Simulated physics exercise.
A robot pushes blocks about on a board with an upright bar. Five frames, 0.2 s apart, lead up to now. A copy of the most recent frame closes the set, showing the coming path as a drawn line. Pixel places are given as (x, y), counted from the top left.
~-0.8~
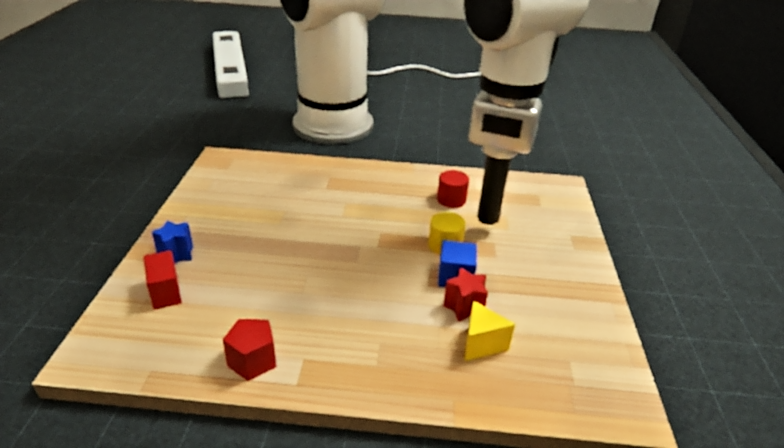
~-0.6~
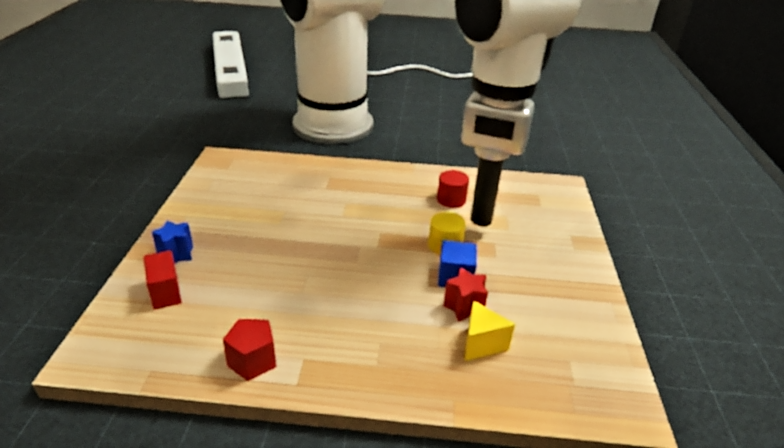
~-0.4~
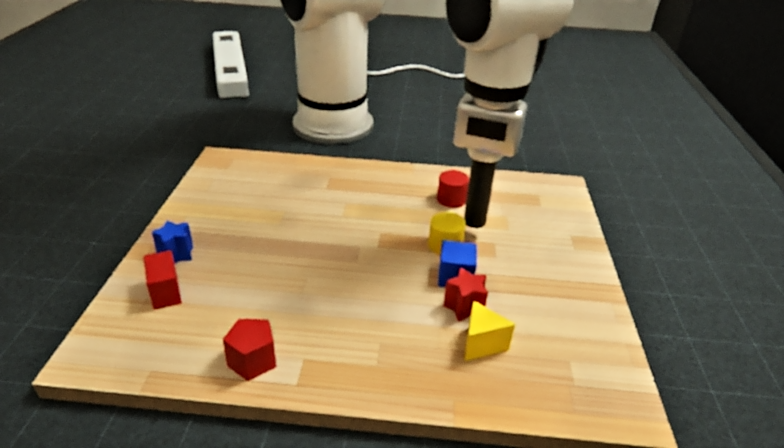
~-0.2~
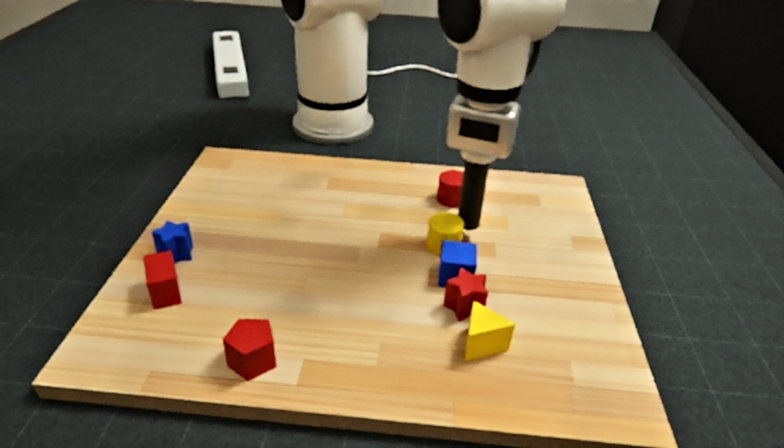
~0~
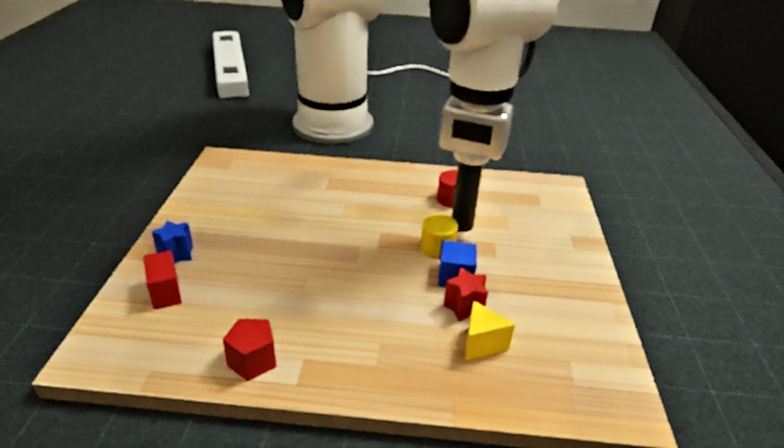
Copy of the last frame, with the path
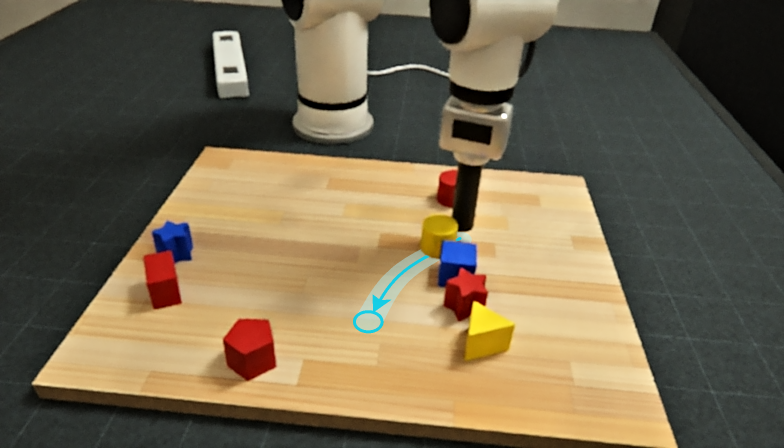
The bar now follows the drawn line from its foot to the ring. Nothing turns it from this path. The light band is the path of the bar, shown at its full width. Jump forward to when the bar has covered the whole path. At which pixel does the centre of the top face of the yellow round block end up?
Most likely (360, 253).
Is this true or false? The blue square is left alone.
Verdict: True.
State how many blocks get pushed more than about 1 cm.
I expect just one block to be moved by more than 1 cm.
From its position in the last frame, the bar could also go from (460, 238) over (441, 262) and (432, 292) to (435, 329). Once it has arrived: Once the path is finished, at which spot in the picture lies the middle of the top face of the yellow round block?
It should be at about (409, 239).
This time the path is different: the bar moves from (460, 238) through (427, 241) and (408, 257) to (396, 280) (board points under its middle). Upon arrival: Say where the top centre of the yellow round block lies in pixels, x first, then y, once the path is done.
Expect it around (380, 273).
The line goes from (460, 238) by way of (424, 258) and (391, 285) to (368, 322).
The first path, step by step. One third of the way, bar at (424, 246); yellow round block at (396, 240).
Two thirds of the way, bar at (391, 271); yellow round block at (361, 252).
At the end, bar at (369, 308); yellow round block at (360, 253); blue square unmoved.
